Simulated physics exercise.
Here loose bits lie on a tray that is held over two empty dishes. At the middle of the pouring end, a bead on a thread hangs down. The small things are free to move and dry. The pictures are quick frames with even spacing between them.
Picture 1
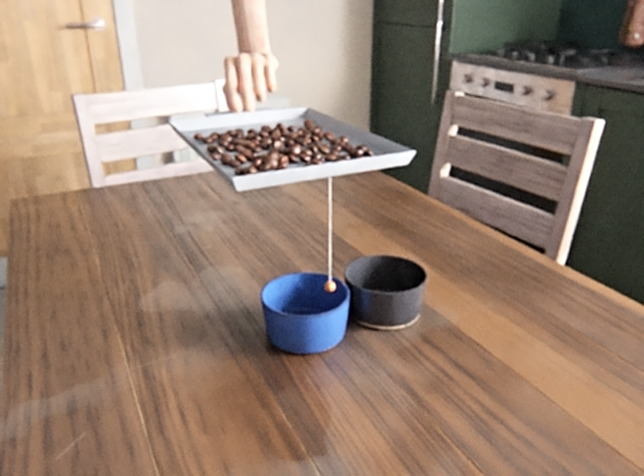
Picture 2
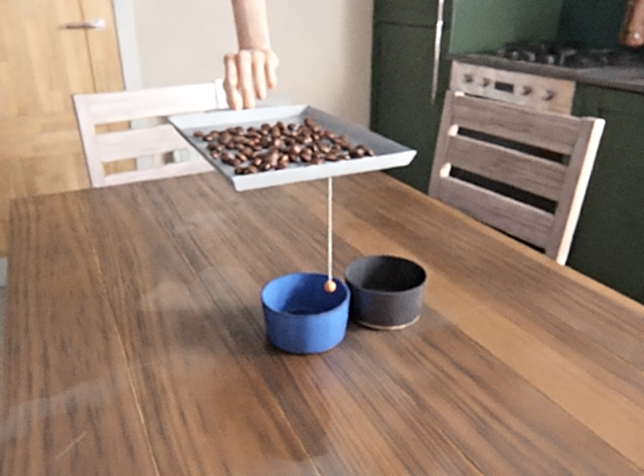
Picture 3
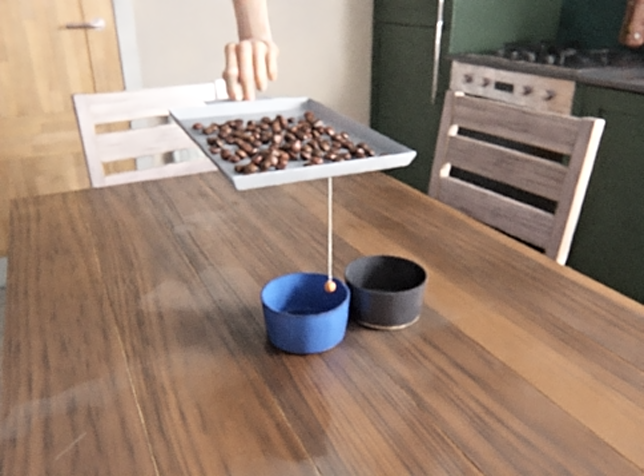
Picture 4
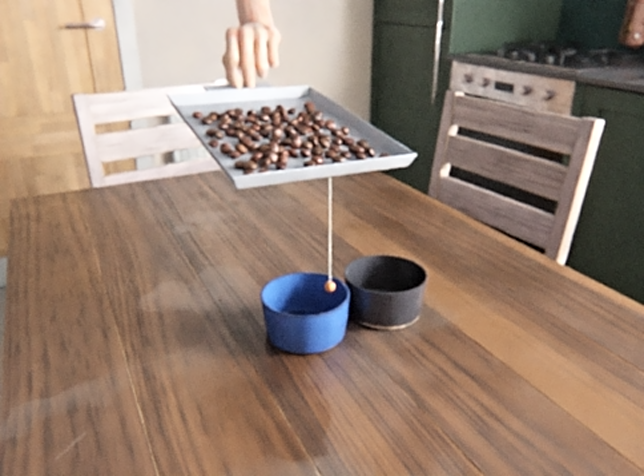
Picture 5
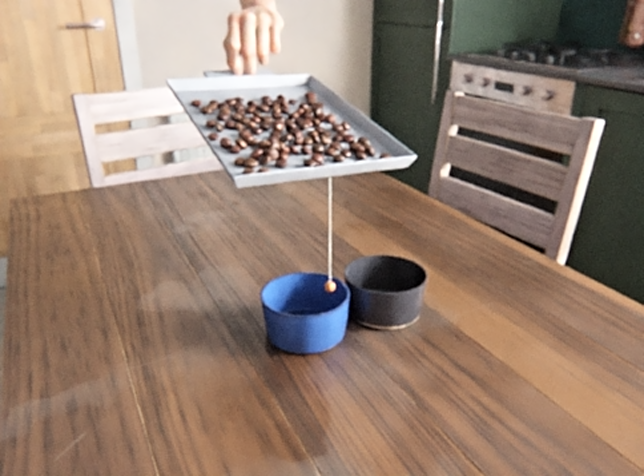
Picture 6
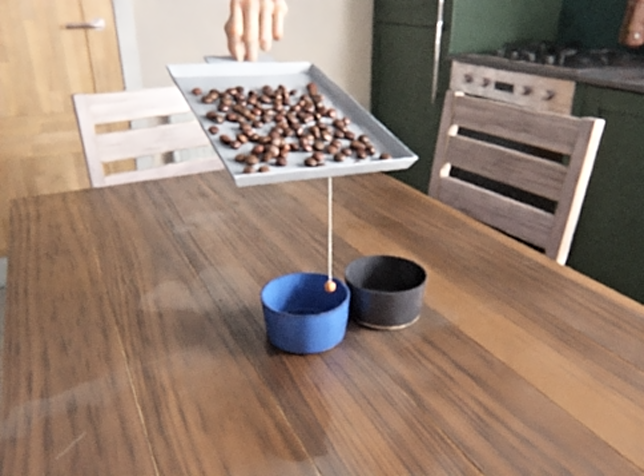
In a kitchen, a hand holds a grey tray of small brown pieces above a blue dish and a dark one on a wooden table, then gradually raises its far side while the hanging bead stays still.
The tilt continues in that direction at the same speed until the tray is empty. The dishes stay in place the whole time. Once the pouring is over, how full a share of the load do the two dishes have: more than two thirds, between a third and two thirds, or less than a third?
So the dishes end up with below a third of the load.
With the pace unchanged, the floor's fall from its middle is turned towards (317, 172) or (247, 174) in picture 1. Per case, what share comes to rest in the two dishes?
Lab note: Try one about 0 %, try two about 0 %.
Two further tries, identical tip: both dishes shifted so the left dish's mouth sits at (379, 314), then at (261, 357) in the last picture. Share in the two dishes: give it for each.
70 %, then 50 %.
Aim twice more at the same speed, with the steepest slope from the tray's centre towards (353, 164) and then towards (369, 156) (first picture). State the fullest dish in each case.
Result 1: The right-hand one; result 2: The right-hand one.
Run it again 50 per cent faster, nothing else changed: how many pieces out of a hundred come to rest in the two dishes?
It would come out near 0 per cent.
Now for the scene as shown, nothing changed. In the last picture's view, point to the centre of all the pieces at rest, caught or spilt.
Near (405, 366).
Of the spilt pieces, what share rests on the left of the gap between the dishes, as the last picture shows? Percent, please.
20 %, near enough.
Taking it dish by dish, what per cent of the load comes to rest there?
Left dish keeps 0 %, right dish keeps 0 %.
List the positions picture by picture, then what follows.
Corners of the pouring end at (237, 176) and (408, 151), level; middle of the load at (290, 145), flat chocolate drops; left dish at (325, 330); right dish at (408, 307); bead on its thread at (330, 287), in the first picture.
Corners of the pouring end at (237, 176) and (408, 151), level; middle of the load at (290, 144), in the second picture.
Corners of the pouring end at (237, 175) and (408, 152), tipped barely, lowest at the right corner; middle of the load at (290, 140), in the third picture.
Corners of the pouring end at (237, 174) and (409, 153), tipped a little, lowest at the right corner; middle of the load at (290, 134), in the fourth picture.
Corners of the pouring end at (238, 174) and (409, 154), tipped a little, lowest at the right corner; middle of the load at (278, 129), in the fifth picture.
Corners of the pouring end at (239, 173) and (410, 156), tipped clearly, lowest at the right corner; middle of the load at (292, 122); left dish at (325, 330); right dish at (408, 307), in the sixth picture.
Soon after the last picture, tray tipped steeply; most on the tray; a small part in the air.
A little later, tray tipped right over; a small part on the tray; a stray few in the right dish; most outside both; about a quarter in the air.
Later still, tray tipped past a quarter turn; a stray few in the right dish; nearly all outside both.
At rest, tray tipped past a quarter turn; none in the left dish; a stray few in the right dish; nearly all outside both.
